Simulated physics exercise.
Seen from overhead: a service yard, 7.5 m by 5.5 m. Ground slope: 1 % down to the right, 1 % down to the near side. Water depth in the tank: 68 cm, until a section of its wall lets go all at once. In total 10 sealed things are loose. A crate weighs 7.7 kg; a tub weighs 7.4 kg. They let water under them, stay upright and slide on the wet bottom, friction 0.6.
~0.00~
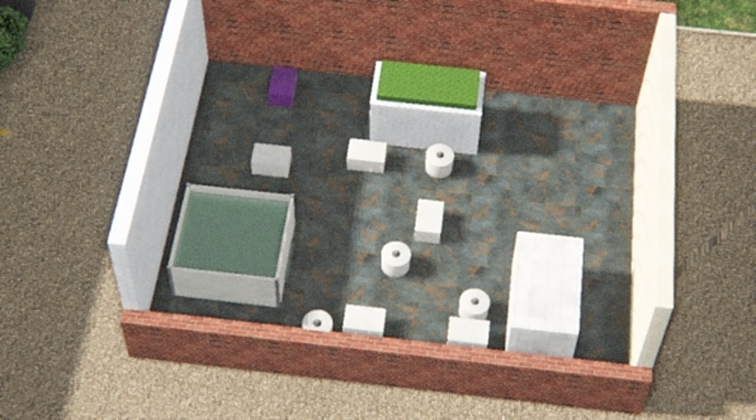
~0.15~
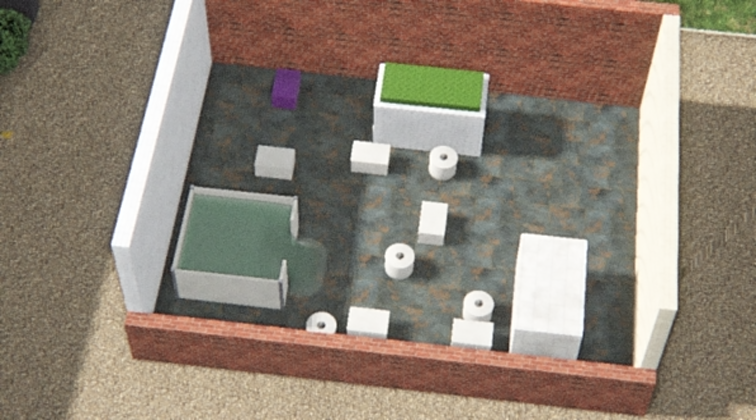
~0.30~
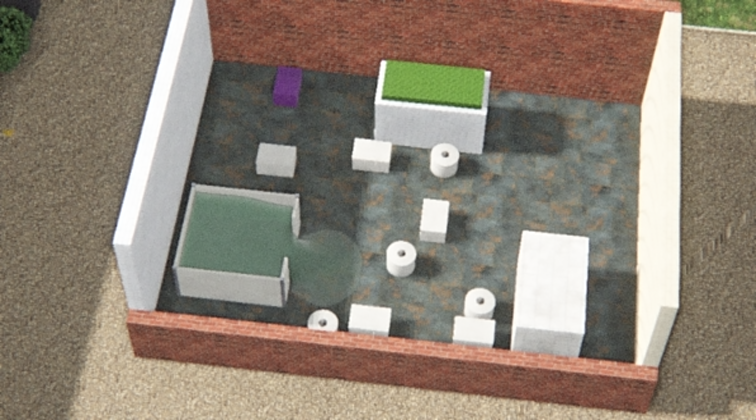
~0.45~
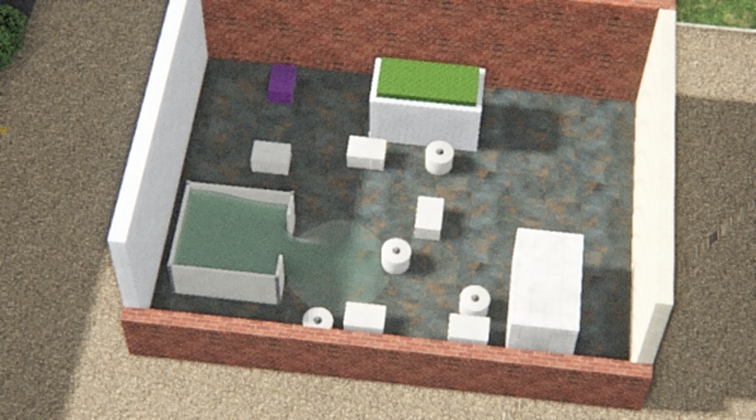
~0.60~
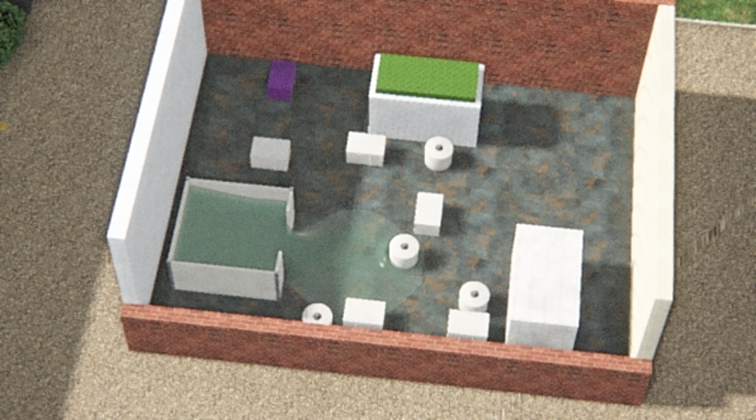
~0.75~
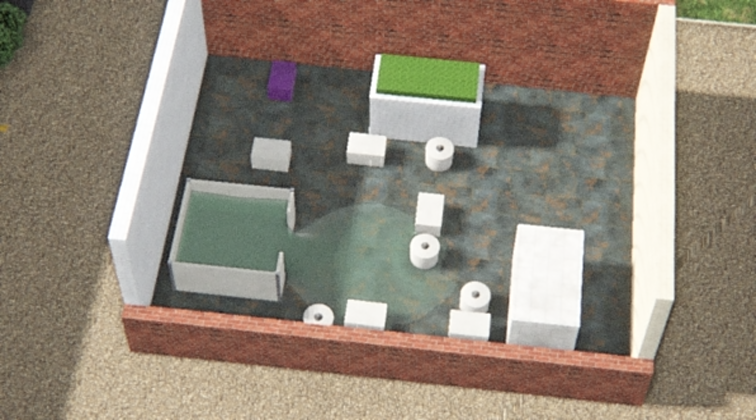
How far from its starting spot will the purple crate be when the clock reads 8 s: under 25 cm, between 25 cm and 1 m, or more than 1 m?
The purple crate ends up under 25 cm from where it began.
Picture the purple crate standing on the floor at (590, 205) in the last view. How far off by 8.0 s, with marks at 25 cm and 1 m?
By that time it covers a moderate distance.
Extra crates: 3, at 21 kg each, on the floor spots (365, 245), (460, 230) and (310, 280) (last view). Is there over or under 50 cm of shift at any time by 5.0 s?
One by one: Beyond the mark, beyond the mark, beyond the mark.
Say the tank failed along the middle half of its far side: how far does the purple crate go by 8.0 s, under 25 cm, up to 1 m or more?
So, for the purple crate: It is carried a long way.
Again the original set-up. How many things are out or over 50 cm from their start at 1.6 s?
3 in all.
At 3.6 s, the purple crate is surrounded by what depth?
I'd say around 0 cm.
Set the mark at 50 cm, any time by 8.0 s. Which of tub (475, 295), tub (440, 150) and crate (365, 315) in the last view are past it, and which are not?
Results in listed order: Exceeds / exceeds / exceeds.
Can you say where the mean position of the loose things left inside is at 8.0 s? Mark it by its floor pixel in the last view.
The centre is close to (435, 194).
After 1.6 s the purple crate is near (282, 75), 0.0 m from its start, aground; 4 afloat.
After 3.6 s the purple crate is near (282, 75), 0.0 m from its start, aground; 5 afloat.
After 5.6 s the purple crate is near (282, 75), 0.0 m from its start, aground; 6 afloat.
After 8.0 s the purple crate is near (282, 75), 0.0 m from its start, aground; 6 afloat.
